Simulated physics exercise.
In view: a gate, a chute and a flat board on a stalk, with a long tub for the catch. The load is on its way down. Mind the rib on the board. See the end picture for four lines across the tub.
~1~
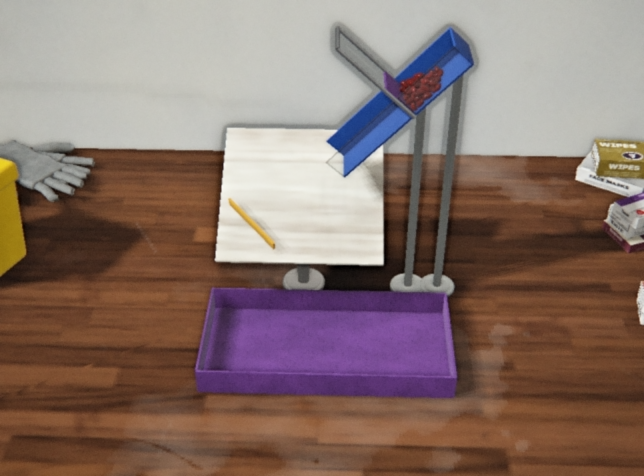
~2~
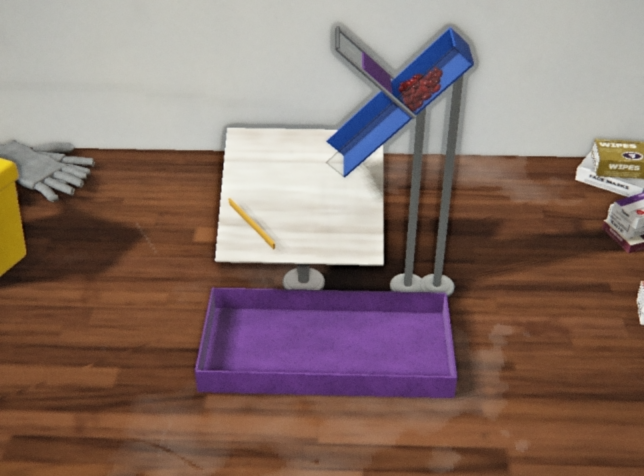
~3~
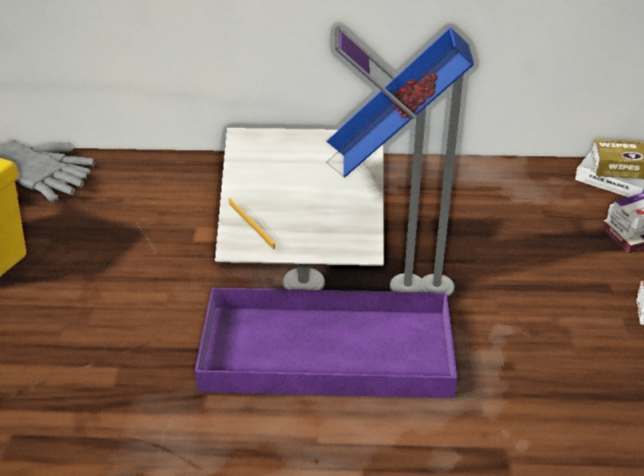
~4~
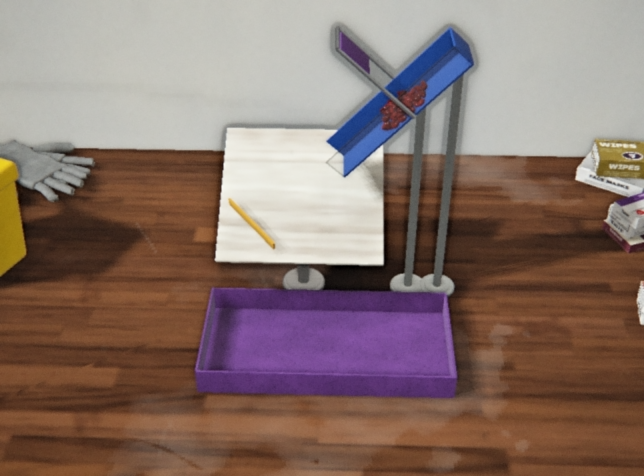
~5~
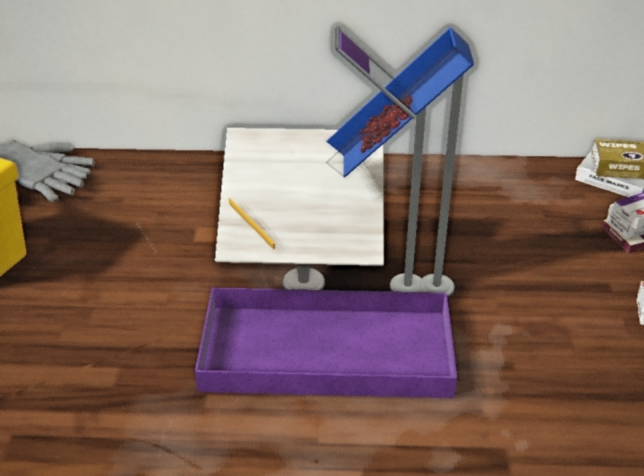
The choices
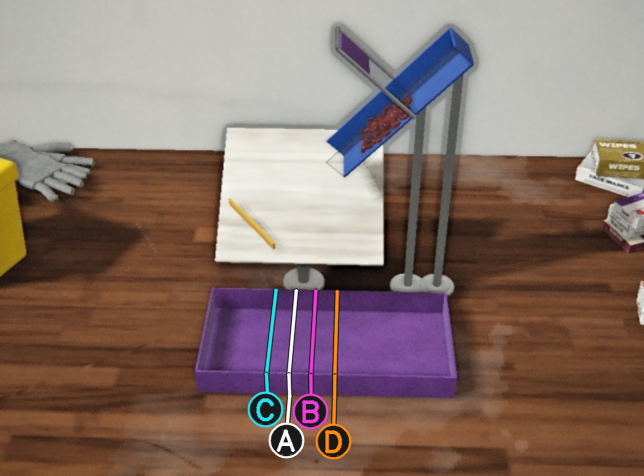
A blue chute holding red kidney beans above a purple tub, its gate sliding open and the beans slipping down leftward.
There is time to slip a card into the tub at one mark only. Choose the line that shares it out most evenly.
Use line A.
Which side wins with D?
More lands on the left.
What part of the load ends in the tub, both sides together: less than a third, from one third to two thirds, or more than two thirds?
It is more than two thirds.
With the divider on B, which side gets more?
More lands on the left.
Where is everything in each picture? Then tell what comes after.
Load behind the gate near (418, 89), kidney beans; lip of the chute near (344, 167), sloping fairly steeply, in the first picture.
Middle of the board near (302, 193), tilted gently; middle of its low edge near (299, 262); of its high edge near (305, 129), in the second picture.
Front corners of the tub near (196, 371) and (456, 377), empty; front of the load near (402, 103), in the third picture.
Middle of the load near (399, 107); its front near (386, 125), close to a third of the way to the lip; rib from (229, 198) to (274, 243), in the fourth picture.
Middle of the load near (387, 123); its front near (364, 148), close to two thirds of the way to the lip, in the fifth picture.
On the marked copy, line A crosses the front rim at (289, 373); line B crosses the front rim at (310, 374); line C crosses the front rim at (266, 373); line D crosses the front rim at (334, 374).
With A, of what is caught, close to two thirds on the left of the divider, close to a third on the right.
With B, of what is caught, all but a few on the left of the divider, a small share on the right.
With C, of what is caught, close to a quarter on the left of the divider, the bulk on the right.
With D, of what is caught, all but a few on the left of the divider, only a few on the right.
